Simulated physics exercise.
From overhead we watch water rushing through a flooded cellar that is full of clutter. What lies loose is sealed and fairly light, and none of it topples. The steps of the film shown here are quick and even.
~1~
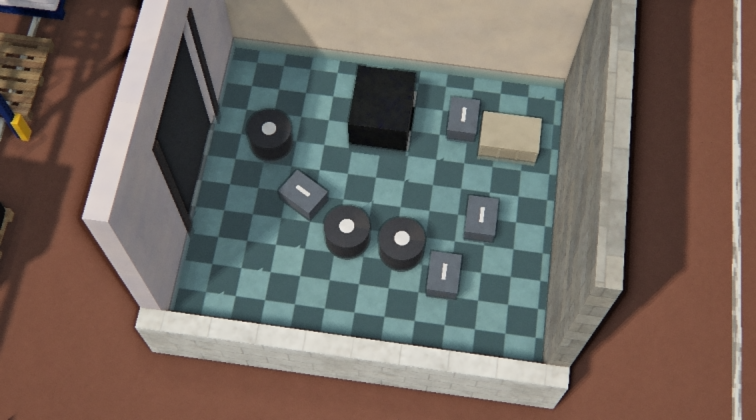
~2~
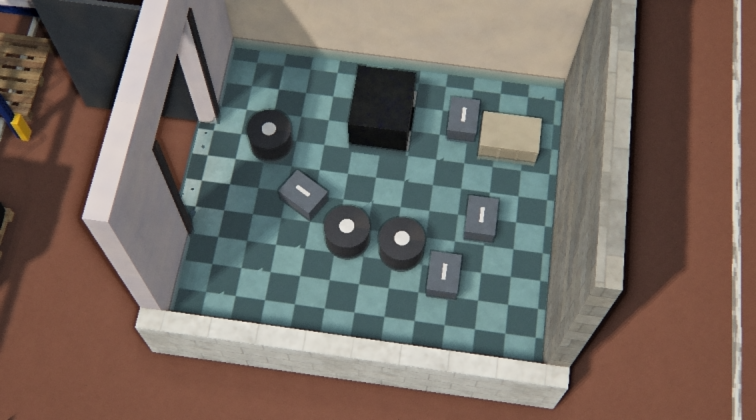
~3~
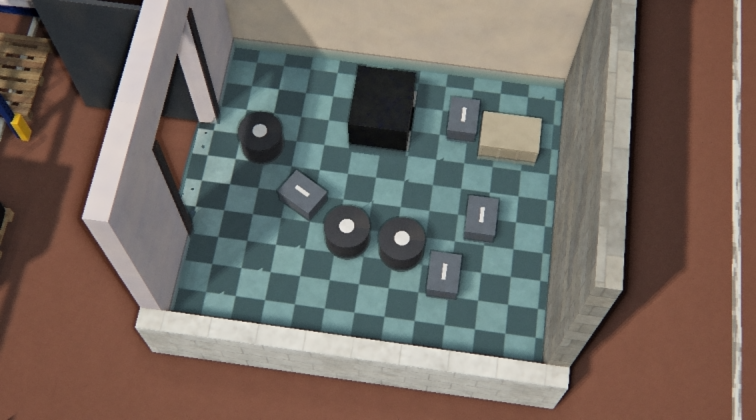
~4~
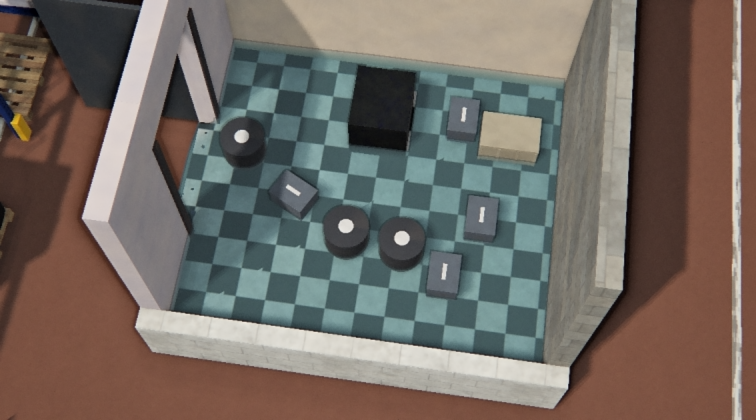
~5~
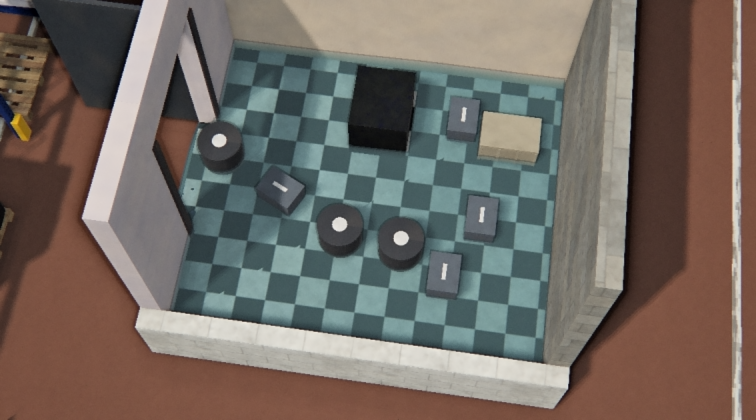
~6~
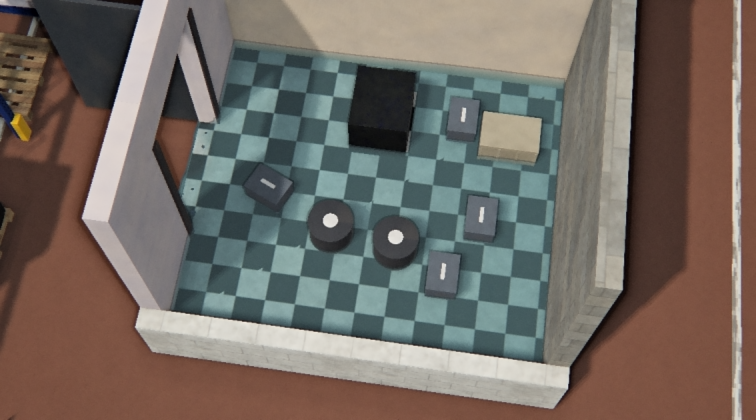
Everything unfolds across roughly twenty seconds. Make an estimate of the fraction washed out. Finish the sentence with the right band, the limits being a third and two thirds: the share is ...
The share is from a third to two thirds.
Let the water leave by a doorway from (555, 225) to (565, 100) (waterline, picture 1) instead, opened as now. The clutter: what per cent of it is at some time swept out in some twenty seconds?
90 %.
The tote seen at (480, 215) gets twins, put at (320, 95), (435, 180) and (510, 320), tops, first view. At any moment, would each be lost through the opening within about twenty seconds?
The first leaves, the second leaves, and the third does not leave.
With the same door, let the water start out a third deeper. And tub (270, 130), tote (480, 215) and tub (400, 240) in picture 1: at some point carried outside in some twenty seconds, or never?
Notes - A: Lost; B: Lost; C: Lost.
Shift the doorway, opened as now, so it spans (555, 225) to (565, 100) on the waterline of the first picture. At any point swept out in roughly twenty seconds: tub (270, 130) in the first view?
Remains.
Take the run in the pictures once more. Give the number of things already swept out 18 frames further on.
That gives 3.
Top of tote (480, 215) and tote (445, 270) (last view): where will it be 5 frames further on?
Estimated positions: (446, 219) and (395, 269), approximately.
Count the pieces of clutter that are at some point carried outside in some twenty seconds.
Number: 5.
A moment on, 2 of 8 are out; 6 afloat.
Next, 3 of 8 are out; 5 afloat.
Later, 5 of 8 are out; 2 afloat.
In the end, 5 of 8 are out; 0 afloat.
